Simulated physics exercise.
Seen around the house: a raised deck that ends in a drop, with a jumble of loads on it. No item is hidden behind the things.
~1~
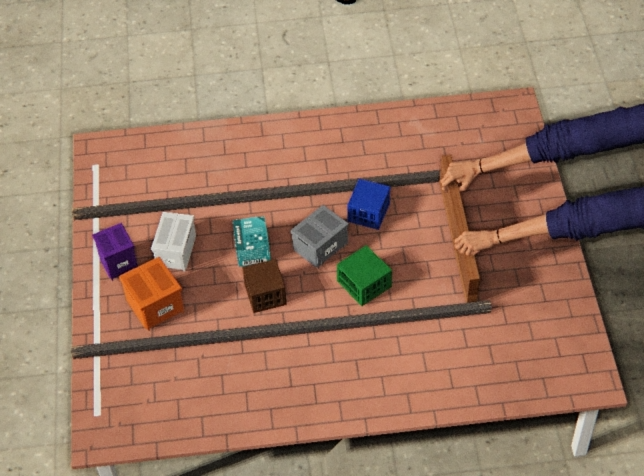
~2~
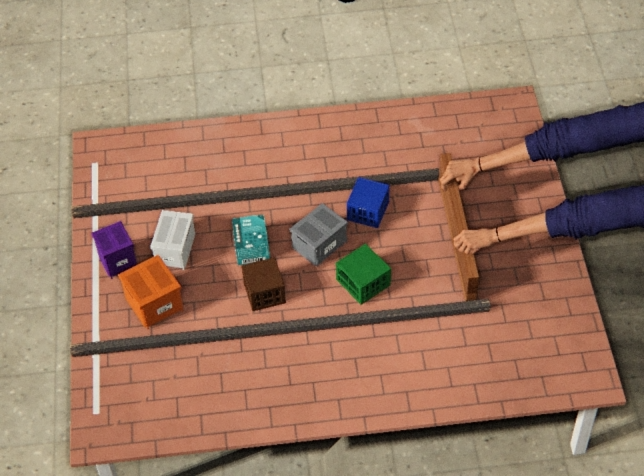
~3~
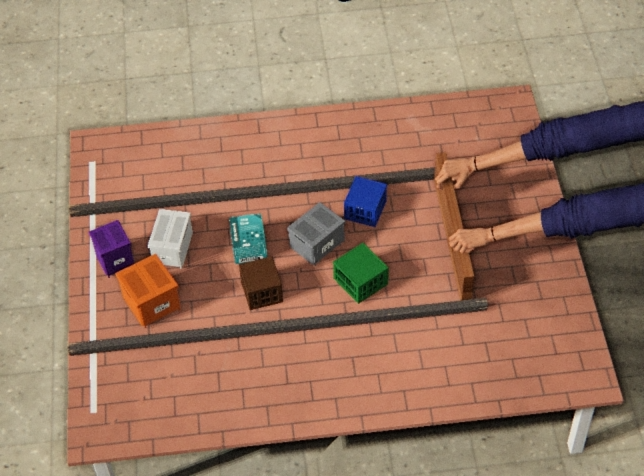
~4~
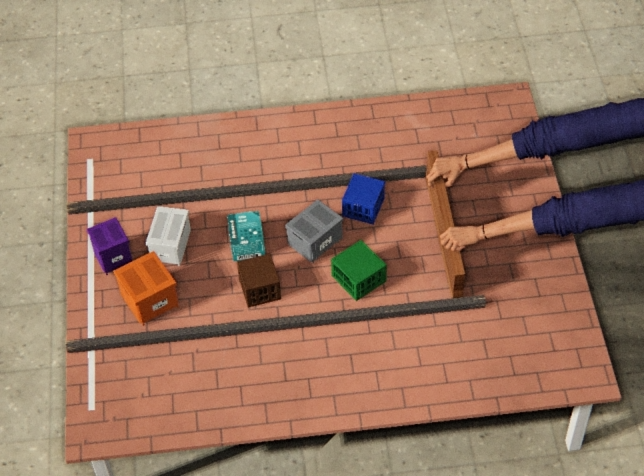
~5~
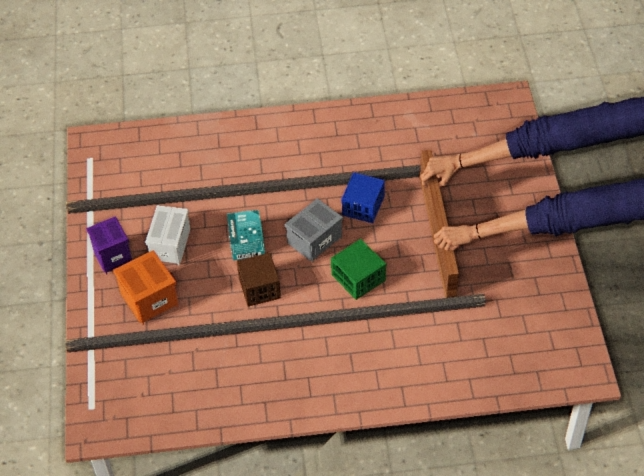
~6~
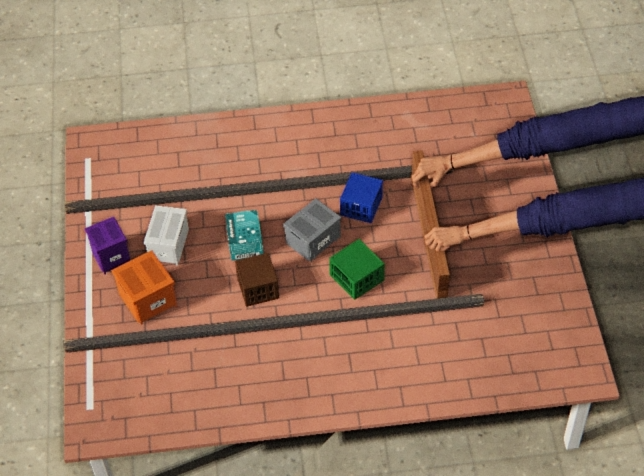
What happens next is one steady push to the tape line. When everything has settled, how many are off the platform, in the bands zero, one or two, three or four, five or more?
When it halts, more than four of them have come off.
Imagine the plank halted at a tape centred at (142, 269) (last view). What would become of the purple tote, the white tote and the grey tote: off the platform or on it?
Purple tote goes down, white tote goes down, grey tote stays put.
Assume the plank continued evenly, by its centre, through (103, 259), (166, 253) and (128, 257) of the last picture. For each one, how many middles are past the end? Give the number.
Place by place: 5, 1 and 3.
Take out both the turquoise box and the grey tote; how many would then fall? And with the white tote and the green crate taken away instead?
In the first try 4, in the other 3.
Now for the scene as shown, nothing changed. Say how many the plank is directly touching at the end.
It's 3 of them.
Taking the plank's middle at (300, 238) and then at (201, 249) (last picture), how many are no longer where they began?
I get 5 at the one place and 8 at the other.
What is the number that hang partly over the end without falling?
Answer: 3.
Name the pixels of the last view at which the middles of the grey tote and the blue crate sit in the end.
Result: One about (68, 263), other about (70, 221).
A little later, none off yet; purple tote at rest near (109, 246); orange tote at rest near (146, 288); white tote at rest near (167, 235).
Next, none off yet; purple tote at rest near (108, 246); orange tote shifted a little near (136, 288); white tote shifted a little near (149, 235).
Later still, one off so far; purple tote dropping near (29, 301); orange tote shifted well along near (57, 292); white tote shifted well along near (67, 247).
When it is over, the number that fall off is five or more; down, brown crate, turquoise box, white tote, orange tote and purple tote.
